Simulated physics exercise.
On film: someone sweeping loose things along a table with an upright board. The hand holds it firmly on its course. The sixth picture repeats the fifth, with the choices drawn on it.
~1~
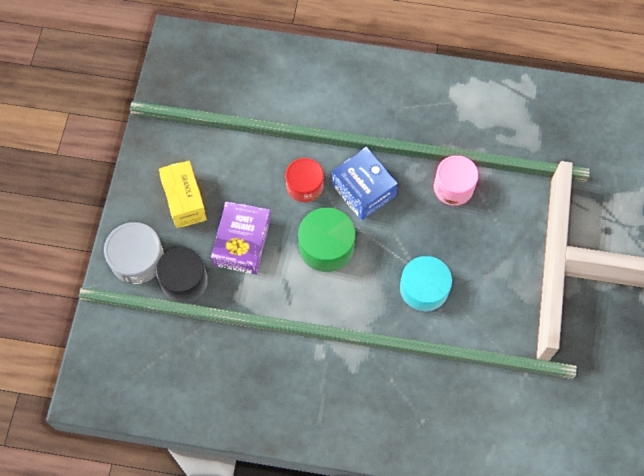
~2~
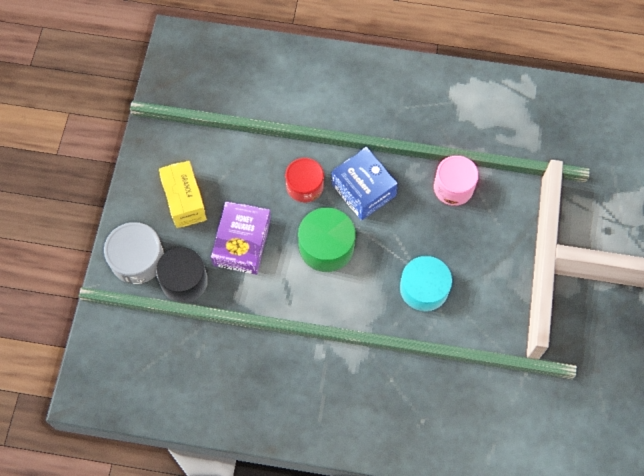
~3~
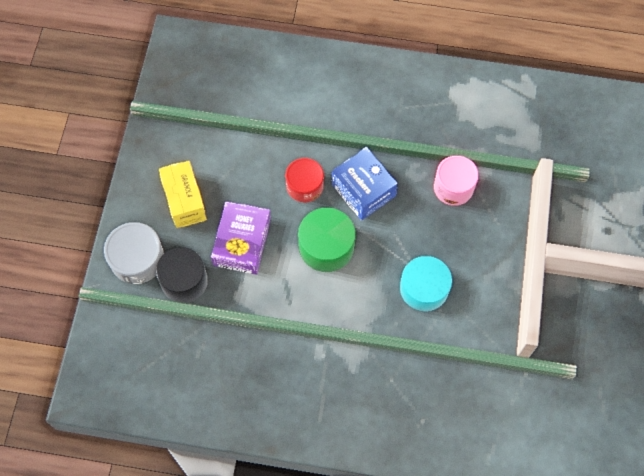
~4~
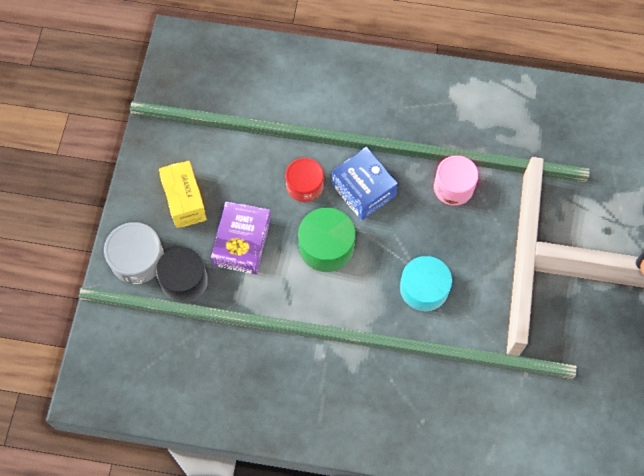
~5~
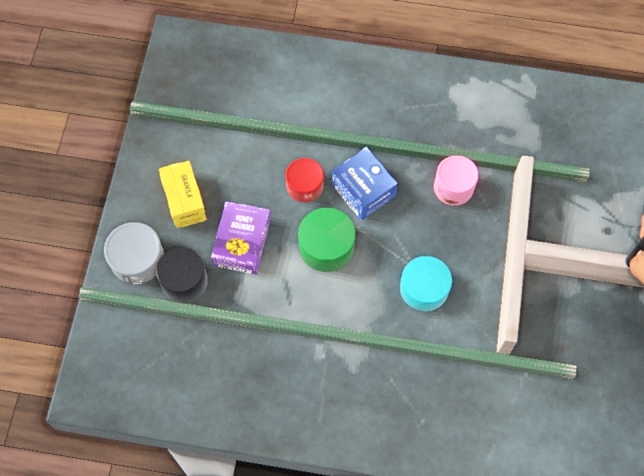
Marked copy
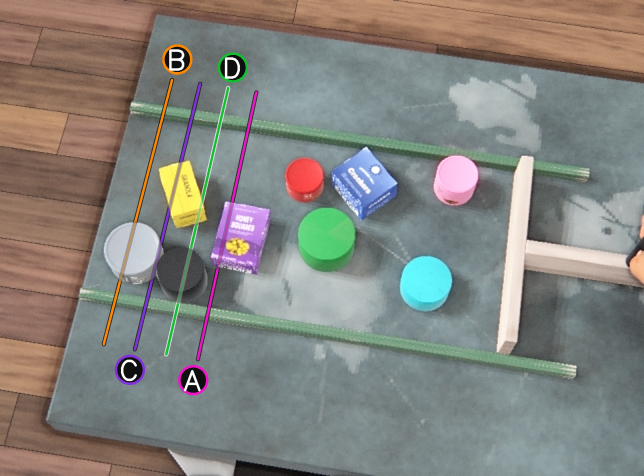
Upright wooden board sliding slowly left between green rails on a grey table, a hand appearing behind it, scattered tubs and packets motionless.
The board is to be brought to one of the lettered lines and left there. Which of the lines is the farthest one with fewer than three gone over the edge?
Line D.
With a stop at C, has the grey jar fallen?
Yes.
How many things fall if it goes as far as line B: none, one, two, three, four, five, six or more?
Five.
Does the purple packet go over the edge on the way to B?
Yes.
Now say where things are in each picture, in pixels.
The first picture shows blue packet (364, 184); black pot (182, 275); purple packet (242, 238).
The second picture shows board (550, 250); pink tub (456, 181).
The third picture shows board (540, 248); green tin (327, 240).
The fourth picture shows board (530, 247); red tub (305, 181).
The fifth picture shows board (520, 245); blue packet (364, 184); black pot (182, 275); purple packet (242, 238).
On the copy, A at (229, 218); B at (140, 205); C at (169, 209); D at (199, 214).
On D. First, board (404, 227); pink tub (386, 164); blue packet (353, 189).
Then, board (289, 210); grey jar (123, 251); yellow packet (163, 190).
Finally, board (200, 196); grey jar over the edge; yellow packet over the edge; two fallen.
By contrast, A is within the limit but short; B drops five; C drops five.
